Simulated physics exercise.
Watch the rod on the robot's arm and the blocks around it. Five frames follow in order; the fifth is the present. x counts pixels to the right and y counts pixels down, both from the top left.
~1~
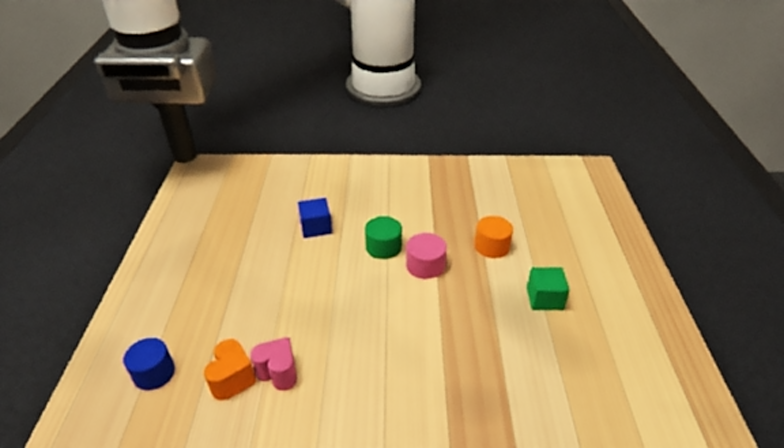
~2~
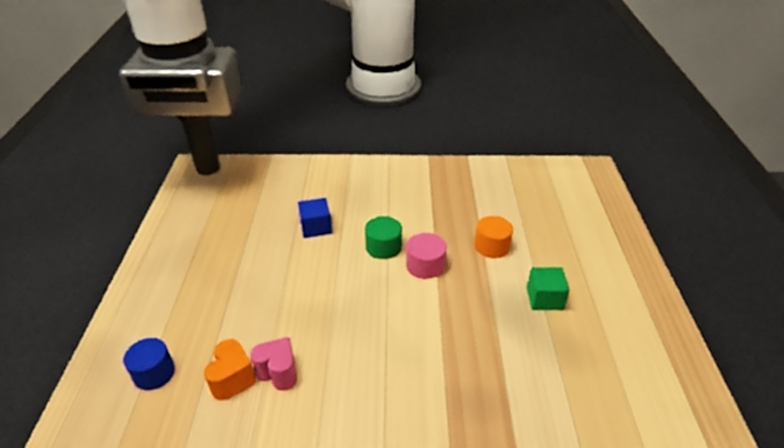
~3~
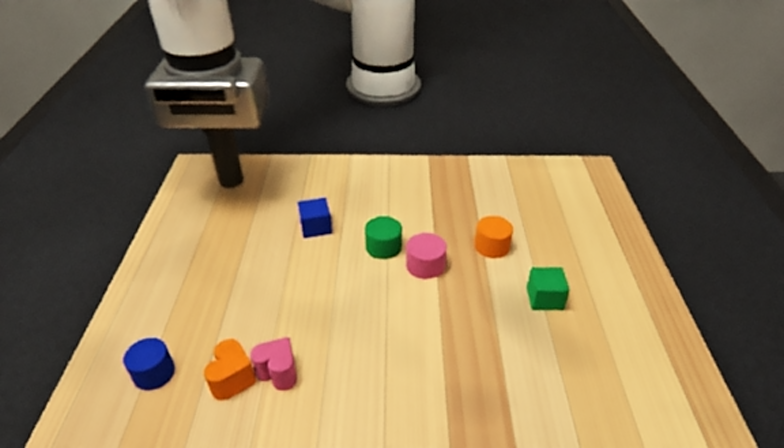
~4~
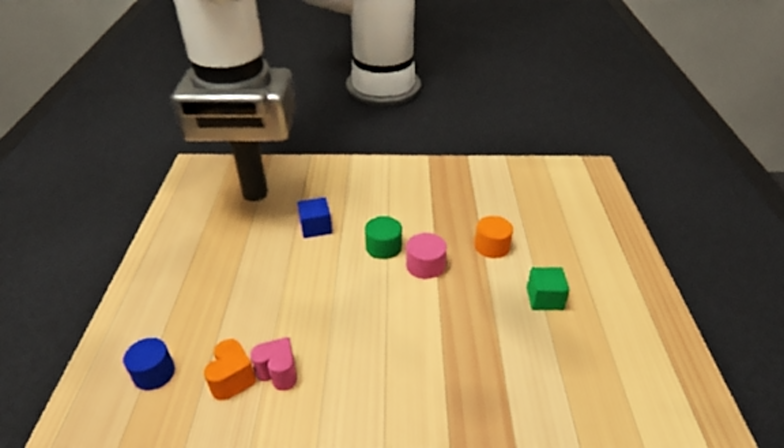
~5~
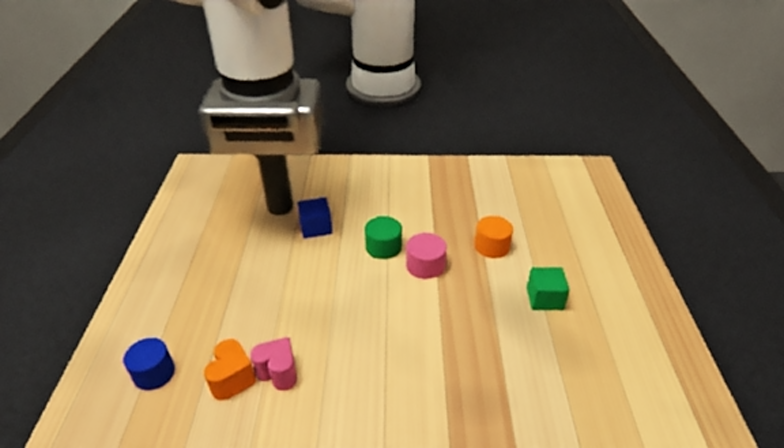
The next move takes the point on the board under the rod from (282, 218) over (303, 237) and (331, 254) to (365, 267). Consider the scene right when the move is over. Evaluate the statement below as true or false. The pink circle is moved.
The statement is false.
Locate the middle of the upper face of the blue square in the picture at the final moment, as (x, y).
The blue square ends near (332, 209).
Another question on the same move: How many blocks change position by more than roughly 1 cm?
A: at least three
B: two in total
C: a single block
The correct letter is C.
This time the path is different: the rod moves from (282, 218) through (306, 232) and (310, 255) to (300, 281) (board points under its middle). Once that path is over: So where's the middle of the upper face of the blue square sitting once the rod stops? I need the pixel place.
The middle of its top is at (336, 212).
On the path given first. One third of the way, rod at (302, 228); blue square at (327, 209), turned 15° anticlockwise.
Two thirds of the way, rod at (331, 245); blue square at (332, 209), turned 35° anticlockwise.
At the end, rod at (365, 257); blue square at (332, 209), turned 35° anticlockwise; pink circle unmoved.
